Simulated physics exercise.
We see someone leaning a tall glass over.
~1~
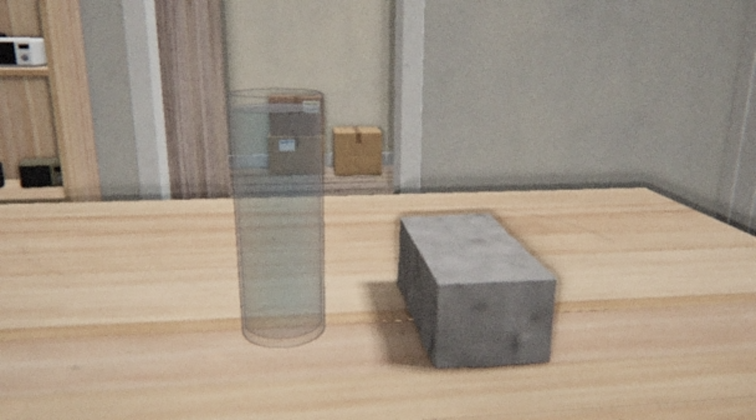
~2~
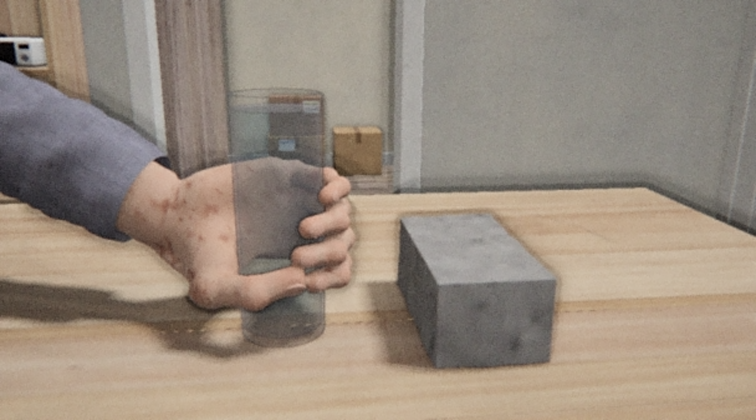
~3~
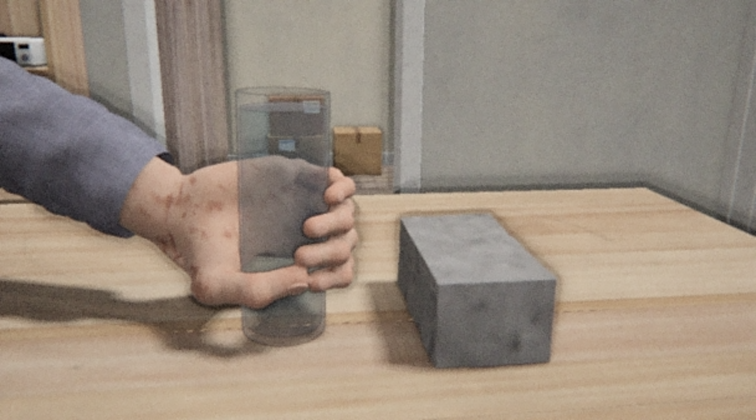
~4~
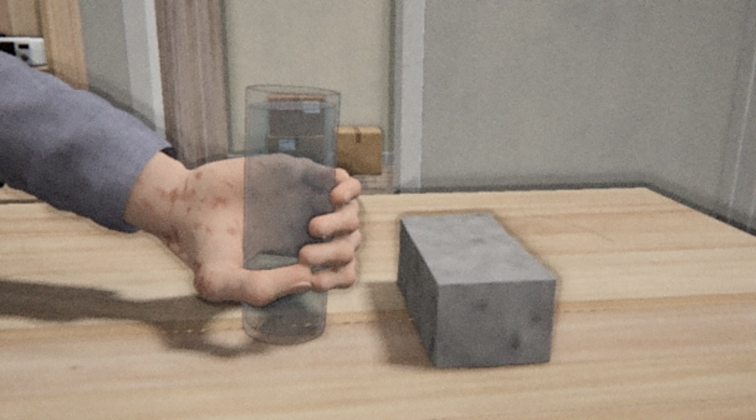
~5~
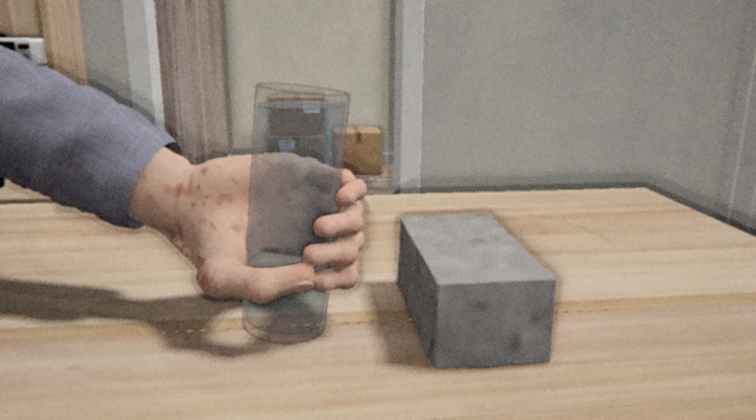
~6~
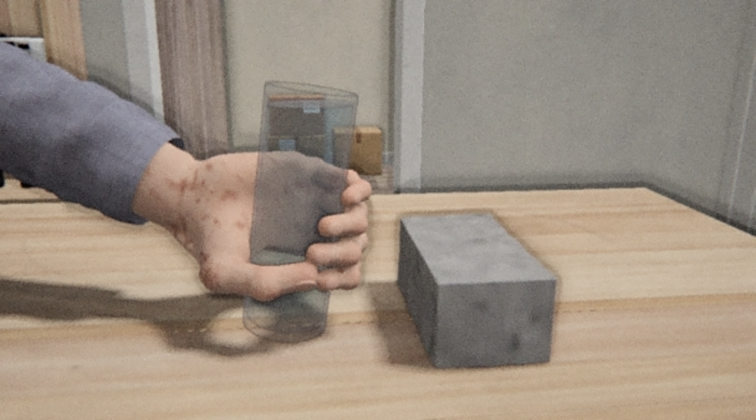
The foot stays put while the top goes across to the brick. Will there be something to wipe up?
It slops over.
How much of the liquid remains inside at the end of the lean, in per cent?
I make it 90 per cent.
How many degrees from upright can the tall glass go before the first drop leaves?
Near 25 degrees.
A moment on, the tall glass leans by about 25°; a puddle lies under it; all of the water is inside.
Further on, the tall glass leans by about 40°; a puddle lies under it; nearly all of the water is inside.
When it is over, the tall glass leans by about 45°, against the brick; a puddle lies under it; nearly all of the water is inside.
